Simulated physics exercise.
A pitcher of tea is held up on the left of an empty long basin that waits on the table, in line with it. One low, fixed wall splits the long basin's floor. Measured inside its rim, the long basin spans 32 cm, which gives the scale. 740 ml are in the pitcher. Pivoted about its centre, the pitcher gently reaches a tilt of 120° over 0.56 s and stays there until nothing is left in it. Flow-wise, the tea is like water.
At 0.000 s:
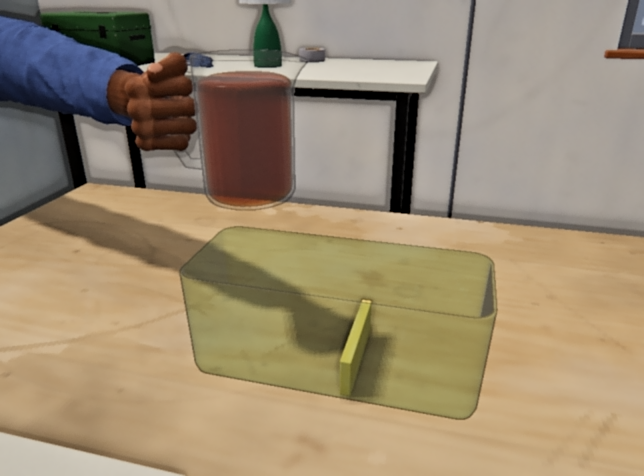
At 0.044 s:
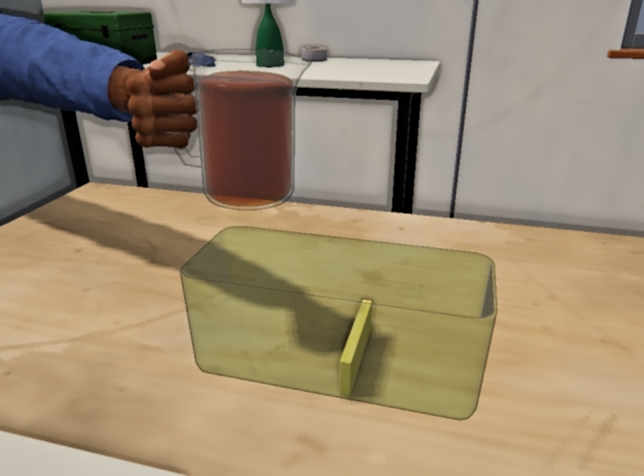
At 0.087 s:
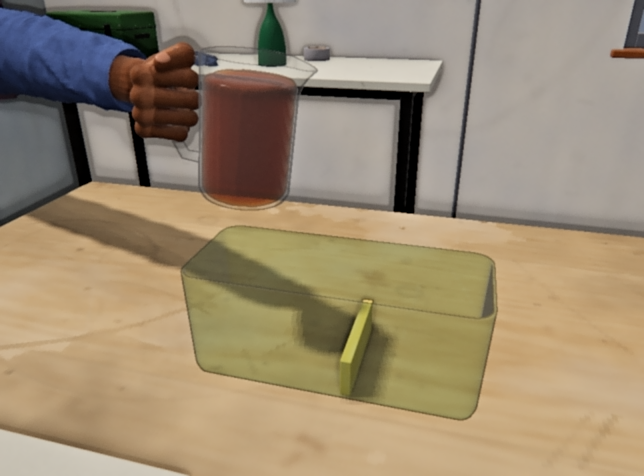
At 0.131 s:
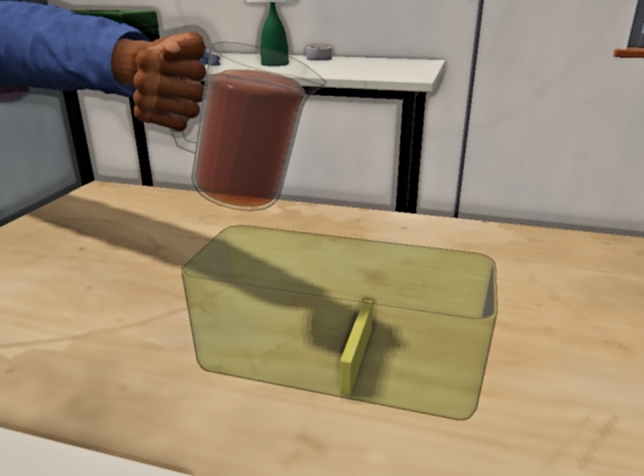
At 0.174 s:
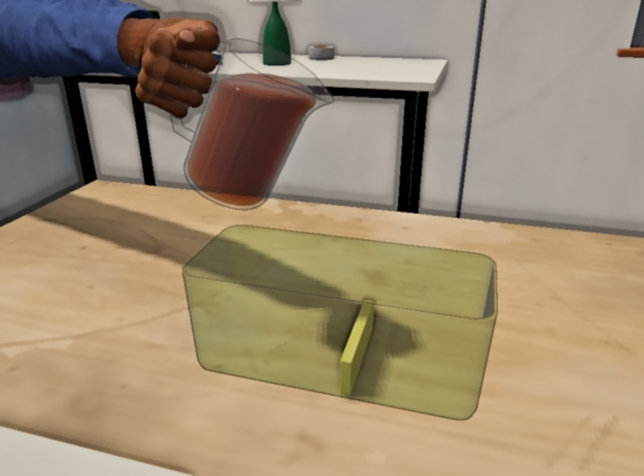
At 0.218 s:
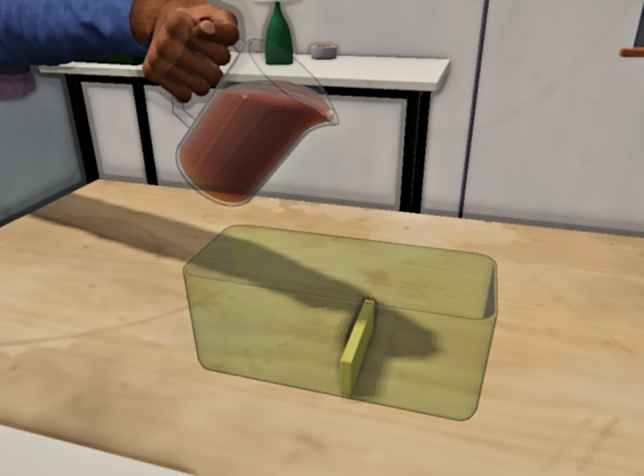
To begin with, a hand in a blue sleeve holds a clear pitcher of reddish-brown tea upright above an empty, see-through yellow-green basin with one low wall inside. The hand then tilts the pitcher rightward, slightly at first and then steeply, while the tea shifts toward the lowered right rim.
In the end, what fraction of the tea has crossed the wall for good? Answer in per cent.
In the end about 59 per cent has crossed for good.
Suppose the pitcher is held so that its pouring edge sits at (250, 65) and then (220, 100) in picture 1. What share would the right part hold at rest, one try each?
Try 1: 5 %; try 2: 10 %.
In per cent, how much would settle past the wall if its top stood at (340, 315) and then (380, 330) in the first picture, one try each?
Roughly 80 per cent, then 20 per cent.
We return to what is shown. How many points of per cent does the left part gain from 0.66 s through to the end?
Near 10 in a hundred.
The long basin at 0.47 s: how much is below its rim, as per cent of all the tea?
About 22 per cent.
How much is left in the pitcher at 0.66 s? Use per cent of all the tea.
10 in a hundred, give or take.
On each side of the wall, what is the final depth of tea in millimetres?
Left 14 mm, right 28 mm.
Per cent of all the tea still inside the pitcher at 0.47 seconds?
Roughly 54 per cent.
By 0.47 s the tilt is 113° and 54 per cent is still to pour, 1 is left of the wall and 21 right of it.
By 0.66 s the tilt is 120° and 9 per cent is still to pour, 28 is left of the wall and 47 right of it.
By 0.85 s the tilt is 120° and 0 per cent is still to pour, 37 is left of the wall and 59 right of it.
By 1.06 s the tilt is 120° and 0 per cent is still to pour, 38 is left of the wall and 59 right of it.
At rest 38 per cent lies left of the wall, 59 right of it and 3 outside.
